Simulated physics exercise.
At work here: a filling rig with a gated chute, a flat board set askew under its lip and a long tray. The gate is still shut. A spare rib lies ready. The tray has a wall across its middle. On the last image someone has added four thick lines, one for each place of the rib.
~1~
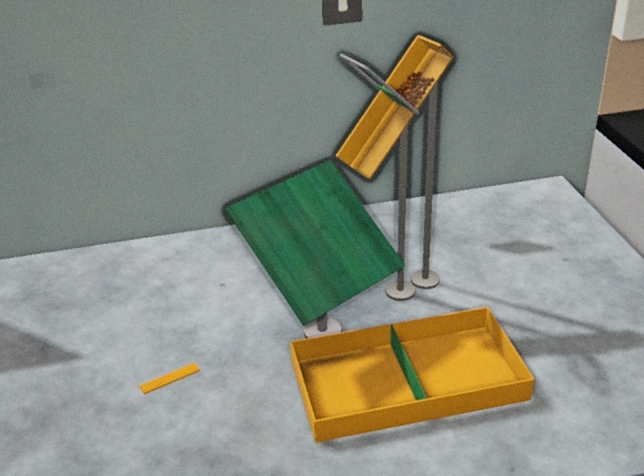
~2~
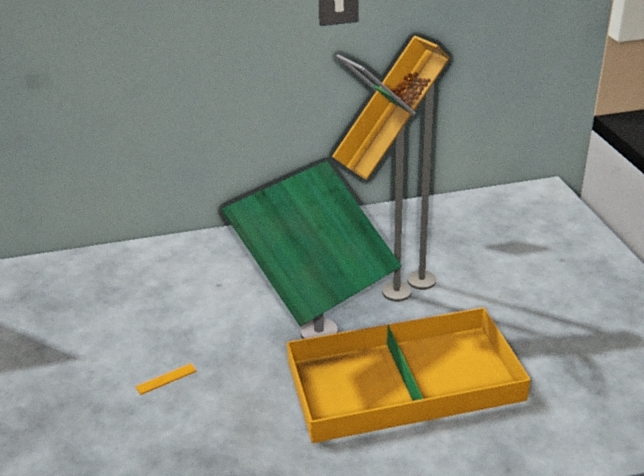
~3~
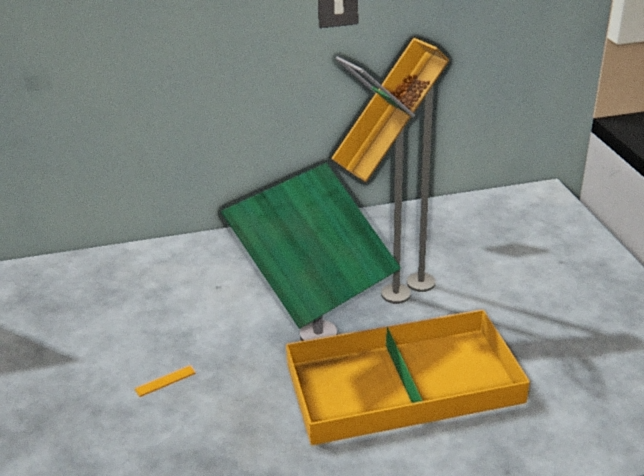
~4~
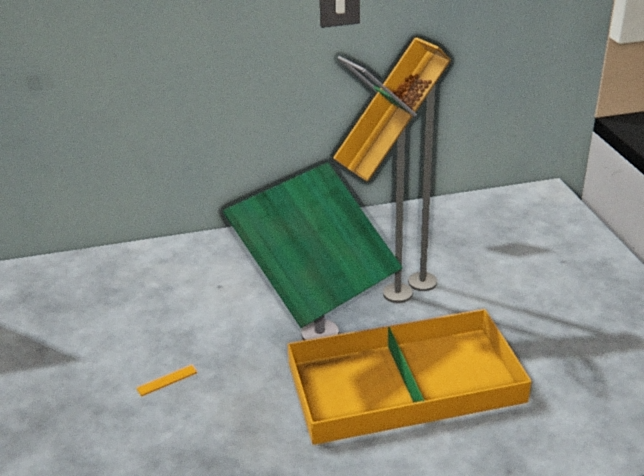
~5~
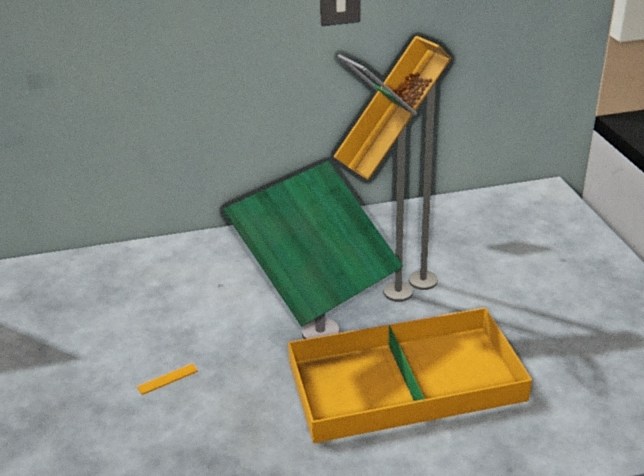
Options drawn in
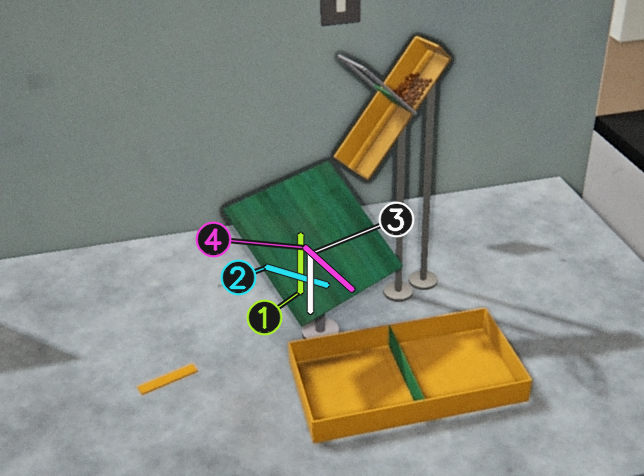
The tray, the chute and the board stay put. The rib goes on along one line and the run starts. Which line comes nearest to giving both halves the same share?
The answer is line 4.
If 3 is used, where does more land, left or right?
Left.
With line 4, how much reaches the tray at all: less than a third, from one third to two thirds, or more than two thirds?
Line 4 gives more than two thirds.
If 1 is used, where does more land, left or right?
More lands on the left.
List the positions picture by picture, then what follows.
The first frame shows load behind the gate at (406, 93), cereal balls; lip of the chute at (360, 172), sloping fairly steeply.
The second frame shows middle of the board at (315, 238), tilted fairly steeply; middle of its low edge at (354, 295); of its high edge at (277, 184).
The third frame shows front corners of the tray at (310, 424) and (529, 382); front end of its middle wall at (422, 402); gate still shut at (384, 95).
The fourth frame shows middle of the load at (404, 95); lip at (357, 175).
The fifth frame shows middle of the load at (405, 94); lip at (358, 173).
On the marked copy, line 1 from (300, 235) to (300, 291); line 2 from (267, 267) to (326, 284); line 3 from (310, 253) to (310, 311); line 4 from (305, 247) to (351, 289).
If 1 is chosen, of what is caught, nearly all in the left half, a small part in the right.
If 2 is chosen, of what is caught, nearly all in the left half, a small part in the right.
If 3 is chosen, of what is caught, nearly all in the left half, a small part in the right.
If 4 is chosen, of what is caught, about two thirds in the left half, about a third in the right.
